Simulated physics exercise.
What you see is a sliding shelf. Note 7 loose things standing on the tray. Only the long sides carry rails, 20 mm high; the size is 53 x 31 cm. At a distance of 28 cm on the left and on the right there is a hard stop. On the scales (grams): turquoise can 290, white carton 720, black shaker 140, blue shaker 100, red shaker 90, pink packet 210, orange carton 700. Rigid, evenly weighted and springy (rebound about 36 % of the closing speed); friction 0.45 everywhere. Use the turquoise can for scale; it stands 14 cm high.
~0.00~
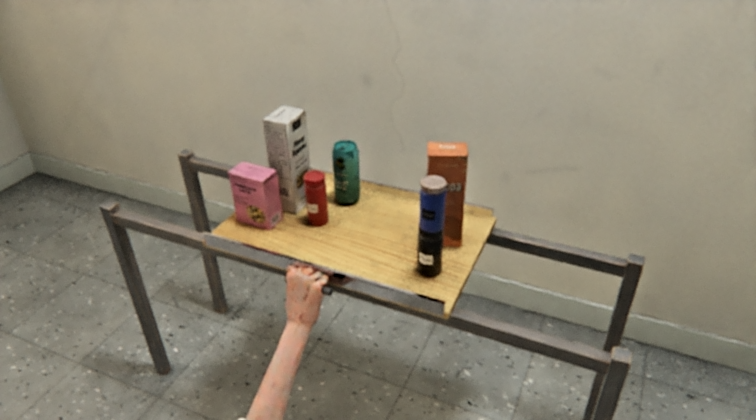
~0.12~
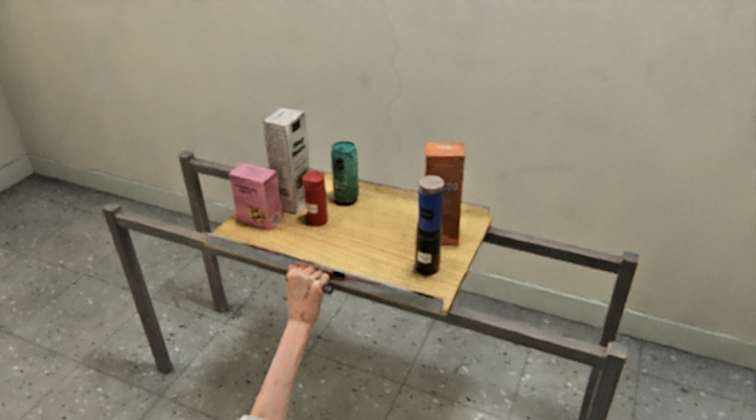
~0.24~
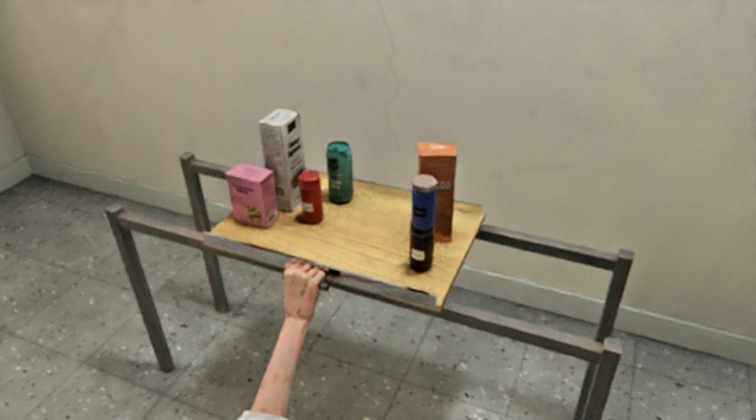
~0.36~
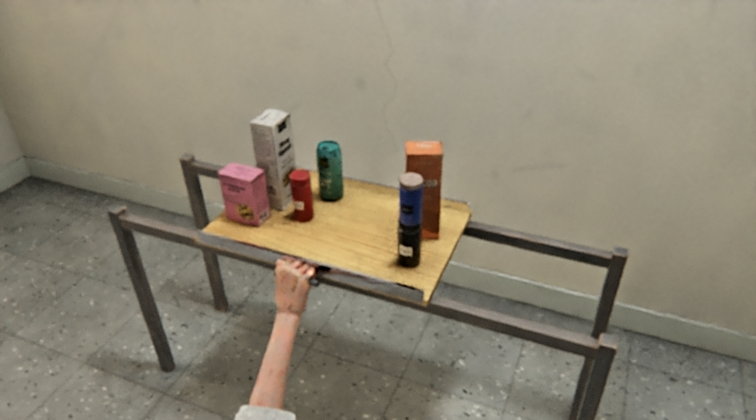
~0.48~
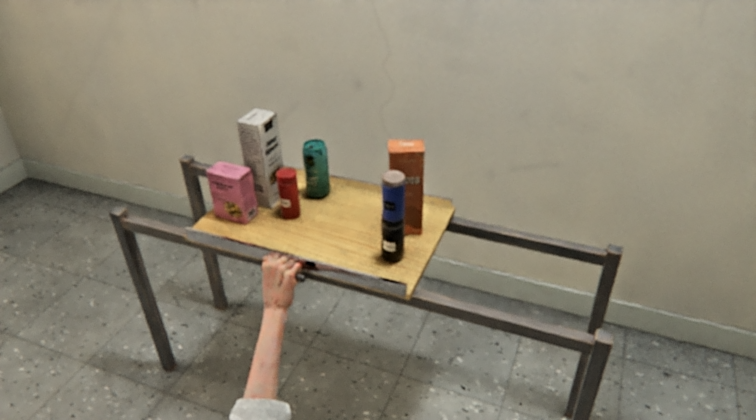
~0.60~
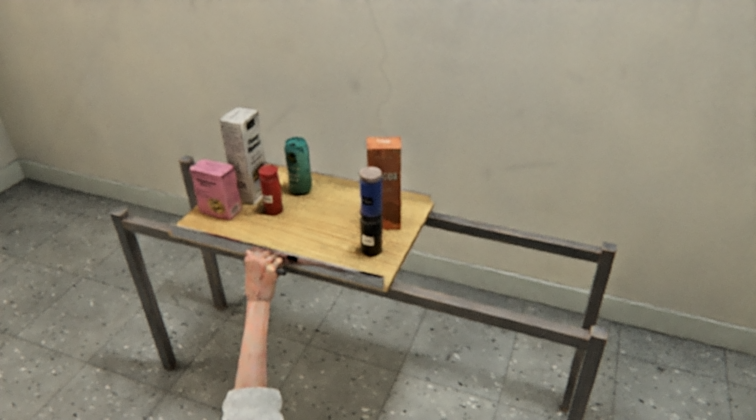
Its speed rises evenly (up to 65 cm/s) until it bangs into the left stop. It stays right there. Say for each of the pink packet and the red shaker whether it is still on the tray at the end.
Pink packet - yes, red shaker - yes.
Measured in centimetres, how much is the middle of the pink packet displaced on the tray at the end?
The shift is close to 4 cm.
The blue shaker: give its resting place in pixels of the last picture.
Close to pixel (214, 205) in the final view.
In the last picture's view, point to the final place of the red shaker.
It ends near (181, 178).
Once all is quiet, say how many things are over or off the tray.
All told, 4.
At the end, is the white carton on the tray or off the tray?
When everything stops, the white carton is out of bounds.
Around 1.00 s, tray 28 cm left; red shaker at 16° to upright near (202, 174); pink packet shifted 4 cm near (149, 175); blue shaker at 19° to upright.
Around 1.30 s, tray 28 cm left; white carton now off the tray; red shaker at 64° to upright near (184, 176); pink packet shifted 4 cm near (149, 175).
Around 1.70 s, tray 28 cm left; red shaker on its side near (179, 180); pink packet shifted 4 cm near (149, 175); blue shaker on its side.
Finally (2.8 s), off the tray, white carton; on their side or leaning hard on the tray, black shaker, blue shaker and red shaker; the other 3 still in place (within 5 cm). In the last view, pink packet near (149, 175), red shaker near (181, 178).
